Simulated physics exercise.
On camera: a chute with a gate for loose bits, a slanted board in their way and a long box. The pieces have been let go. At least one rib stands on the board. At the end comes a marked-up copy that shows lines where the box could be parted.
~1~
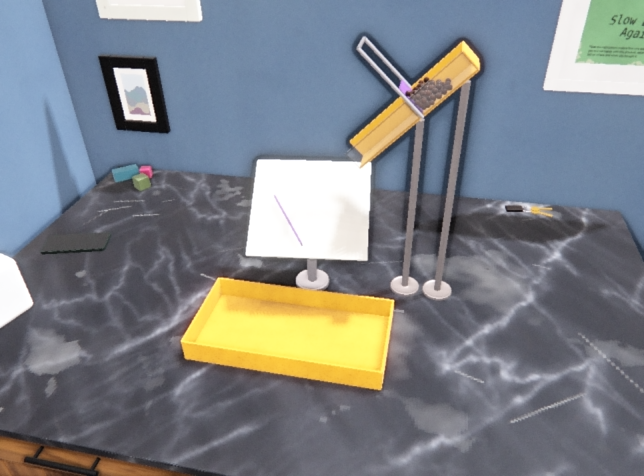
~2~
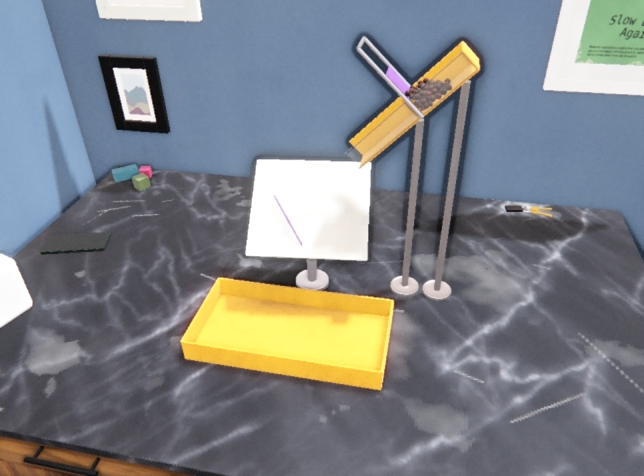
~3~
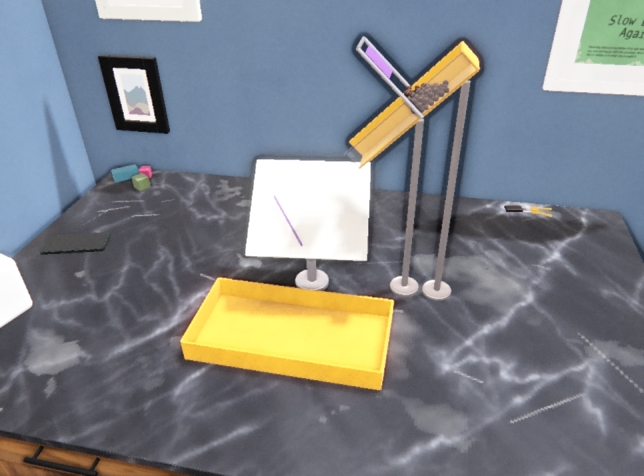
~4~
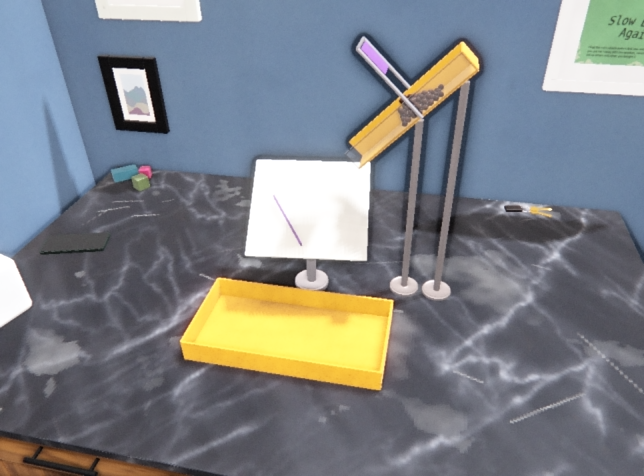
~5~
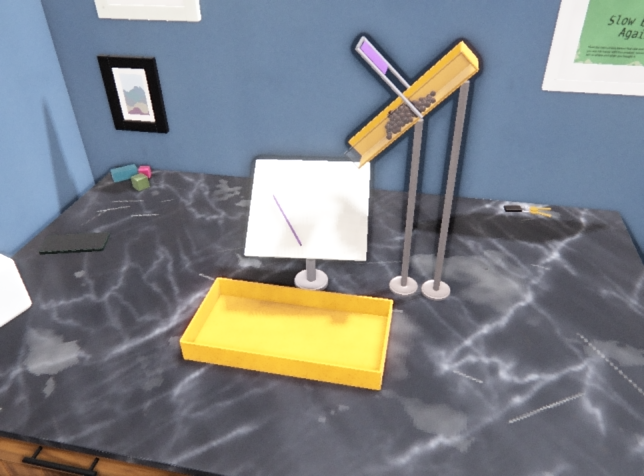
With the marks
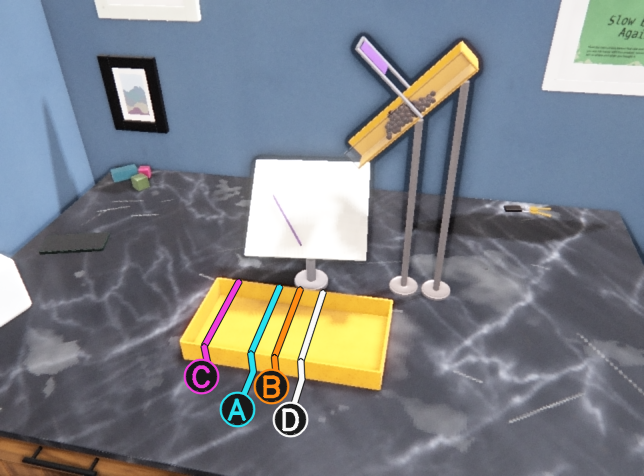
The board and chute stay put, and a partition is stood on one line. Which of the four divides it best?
Choose D.
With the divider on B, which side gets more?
More lands on the right.
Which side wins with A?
More lands on the right.
On the marked copy, line A crosses the front rim at (251, 352); line B crosses the front rim at (274, 356); line C crosses the front rim at (204, 345); line D crosses the front rim at (301, 360).
With A, of what is caught, about a tenth on the left of the divider, almost all on the right.
With B, of what is caught, about a tenth on the left of the divider, the larger part on the right.
With C, of what is caught, just a few on the left of the divider, almost all on the right.
With D, of what is caught, roughly a quarter on the left of the divider, roughly two thirds on the right.
